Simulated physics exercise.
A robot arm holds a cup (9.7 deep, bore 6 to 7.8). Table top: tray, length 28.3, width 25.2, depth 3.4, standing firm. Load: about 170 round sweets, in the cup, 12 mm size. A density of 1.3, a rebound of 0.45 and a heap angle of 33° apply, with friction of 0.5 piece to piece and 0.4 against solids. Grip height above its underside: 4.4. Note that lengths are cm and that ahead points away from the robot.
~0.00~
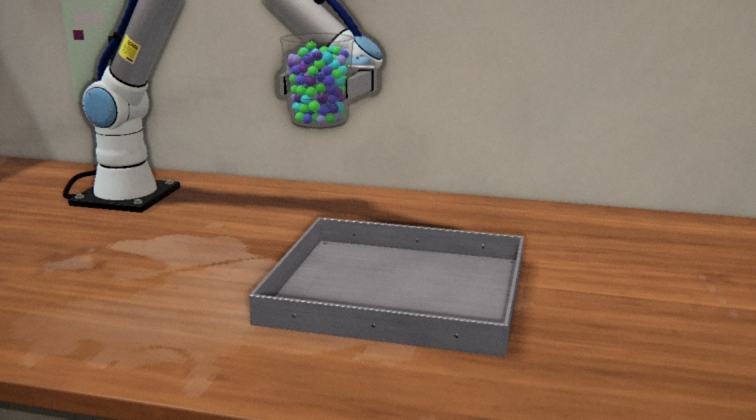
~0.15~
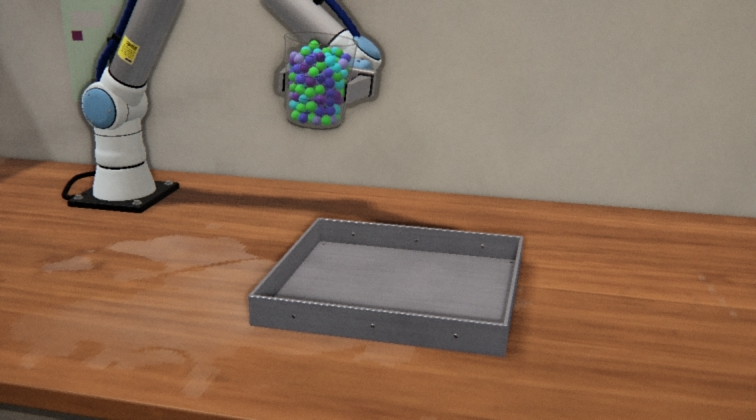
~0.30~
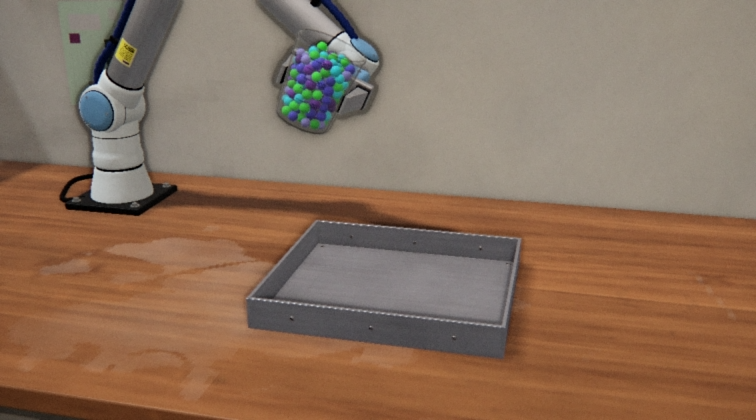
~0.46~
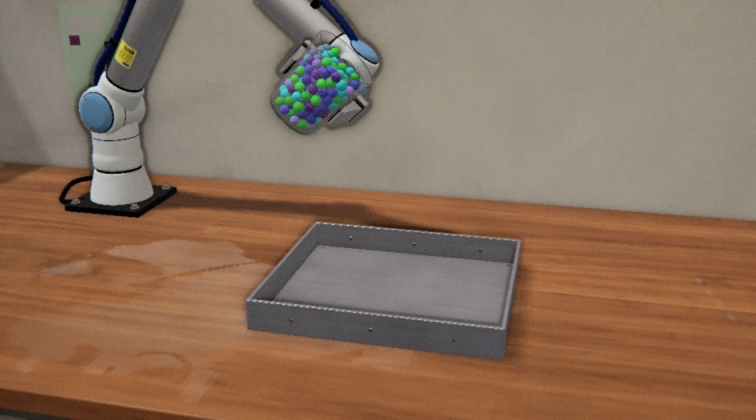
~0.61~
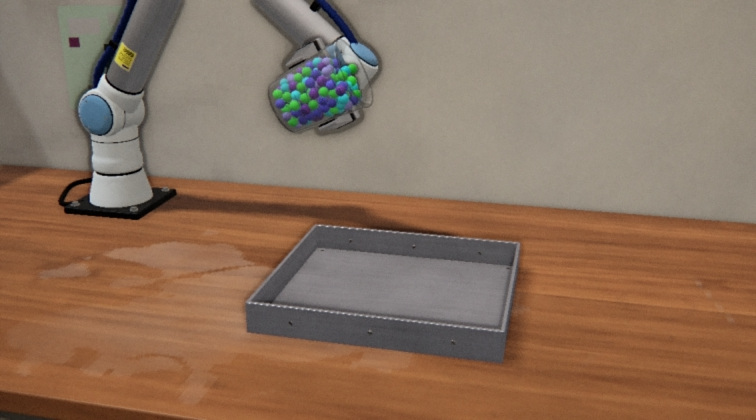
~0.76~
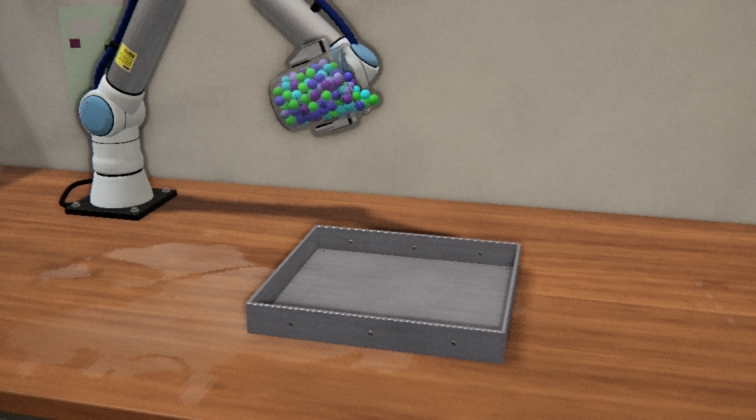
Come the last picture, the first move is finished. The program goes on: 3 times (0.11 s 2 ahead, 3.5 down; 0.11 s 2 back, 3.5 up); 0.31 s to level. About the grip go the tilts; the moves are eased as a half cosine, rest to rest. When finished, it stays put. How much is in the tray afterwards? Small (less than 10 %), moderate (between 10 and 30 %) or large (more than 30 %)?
Moderate.
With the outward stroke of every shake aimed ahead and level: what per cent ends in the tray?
Result: Approx. 55 %.
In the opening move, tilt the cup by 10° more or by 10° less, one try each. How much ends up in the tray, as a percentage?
Estimates, in order: 30 % and 5 %.
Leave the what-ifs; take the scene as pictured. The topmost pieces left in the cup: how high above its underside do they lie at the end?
Top of the fill: Near 8.5 cm.
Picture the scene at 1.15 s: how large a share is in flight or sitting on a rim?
It amounts to roughly 4 in a hundred.
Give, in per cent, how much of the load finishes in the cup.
I'd put it close to 80 per cent.
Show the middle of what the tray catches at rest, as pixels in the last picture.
Around (439, 292) in the last view.
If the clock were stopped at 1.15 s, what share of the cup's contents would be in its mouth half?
That share comes to roughly 45 percent.
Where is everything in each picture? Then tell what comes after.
In the first frame, the cup middle at (318, 82), level; upper third of the load around (316, 61), from x 290 to 345, top at y 45; 170 in the cup.
In the second frame, the cup middle at (318, 82), tilted 7° forward; upper third of the load around (318, 62), from x 295 to 345, top at y 45.
In the third frame, the cup middle at (316, 85), tilted 24° forward; upper third of the load around (317, 67), from x 285 to 350, top at y 45.
In the fourth frame, the cup middle at (317, 87), tilted 45° forward; upper third of the load around (321, 71), from x 280 to 355, top at y 55.
In the fifth frame, the cup middle at (317, 91), tilted 62° forward; upper third of the load around (321, 77), from x 280 to 355, top at y 60.
In the sixth frame, the cup middle at (318, 92), tilted 69° forward; upper third of the load around (320, 80), from x 280 to 375, top at y 65; 170 in the cup.
After 1.15 s, tilted 69° forward, highest piece 26 above the table; 156 in the cup, 8 in the tray, 6 in flight or on a rim.
After 1.54 s, tilted 48° forward, highest piece 28 above the table; 138 in the cup, 23 in the tray, 1 on the table or floor, 8 in flight or on a rim.
After 1.93 s, level, highest piece 30 above the table; 138 in the cup, 31 in the tray, 1 on the table or floor.
After 2.98 s, level, highest piece 30 above the table; 138 in the cup, 31 in the tray, 1 on the table or floor.
In the end, 138 in the cup, 31 in the tray, 1 on the table or floor. That is 18 % in the tray.
